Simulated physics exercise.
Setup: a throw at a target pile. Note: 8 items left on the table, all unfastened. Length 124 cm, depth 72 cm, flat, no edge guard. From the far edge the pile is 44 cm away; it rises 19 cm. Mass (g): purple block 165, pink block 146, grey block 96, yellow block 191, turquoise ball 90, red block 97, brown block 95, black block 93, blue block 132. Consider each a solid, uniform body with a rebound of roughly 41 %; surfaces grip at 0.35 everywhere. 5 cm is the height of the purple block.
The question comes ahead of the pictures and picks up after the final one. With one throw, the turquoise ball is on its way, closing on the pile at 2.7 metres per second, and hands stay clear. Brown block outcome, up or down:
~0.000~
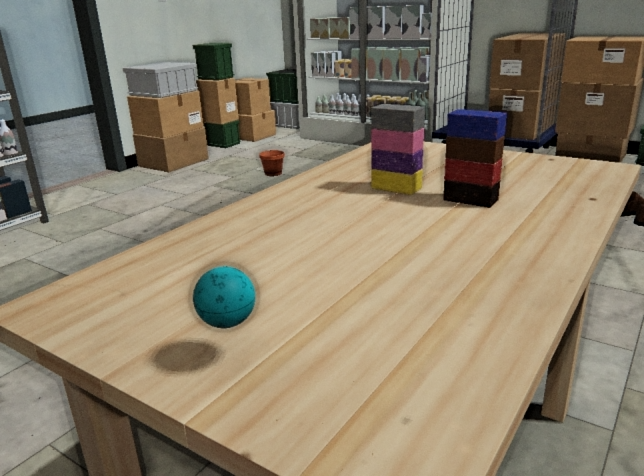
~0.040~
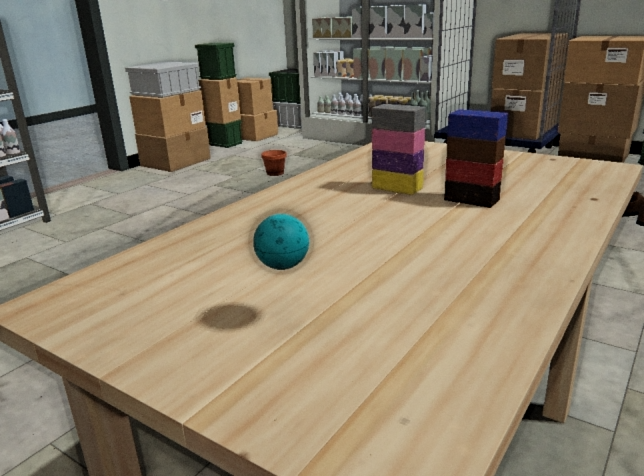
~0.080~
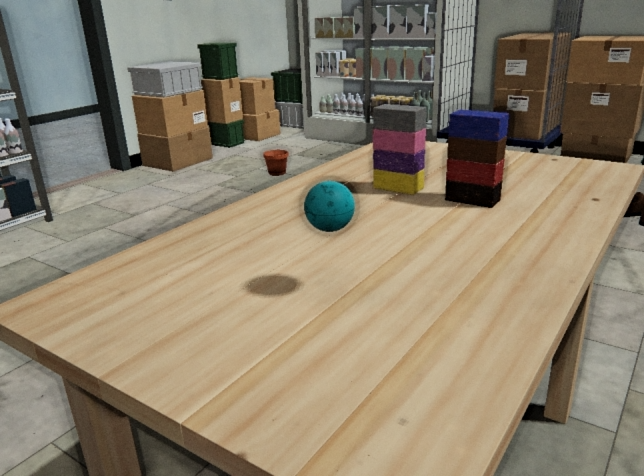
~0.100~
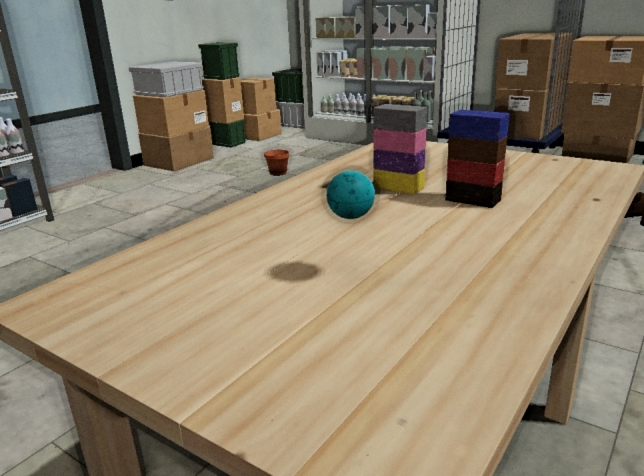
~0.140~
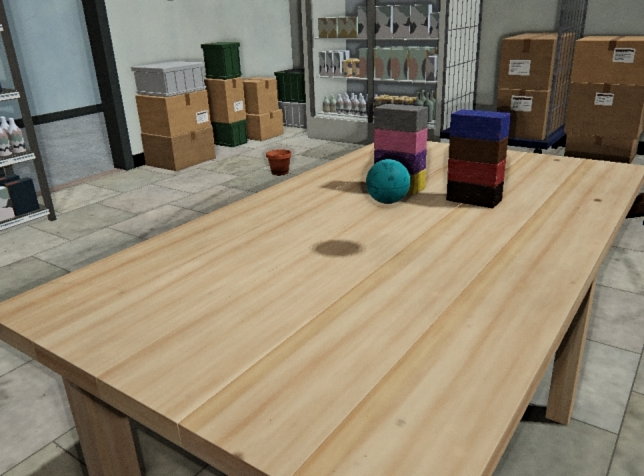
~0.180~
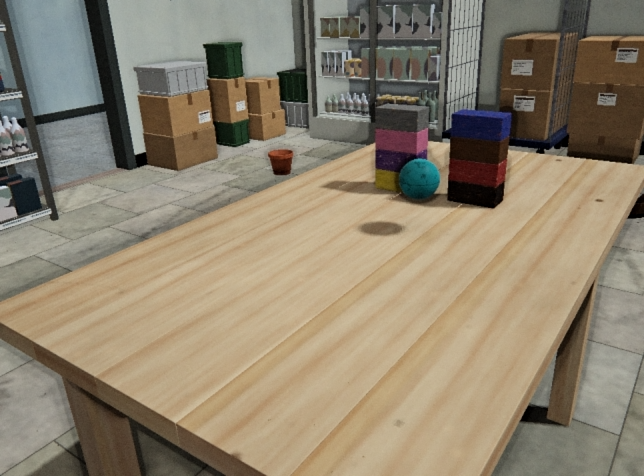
Down.
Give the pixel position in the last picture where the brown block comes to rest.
About (469, 181).
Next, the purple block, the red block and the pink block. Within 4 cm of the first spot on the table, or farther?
Here is how it goes: The purple block remains near its start; next, the red block moves off; last, the pink block remains near its start.
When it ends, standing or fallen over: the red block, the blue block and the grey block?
In the last frame the red block remains up, the blue block does not stay up and the grey block remains up.
After 0.38 s, turquoise ball near (454, 185); brown block 38° off upright near (486, 147); blue block 37° off upright; red block moved 9 cm.
After 0.48 s, turquoise ball near (453, 184); brown block 64° off upright near (484, 164); blue block 64° off upright; red block moved 11 cm.
In the end (1.3 s), toppled on the table, brown block and blue block; not toppled but over 4 cm from the start, red block and black block; the other 4 under 4 cm from the start. At the end, from the last picture's camera, brown block near (468, 181).
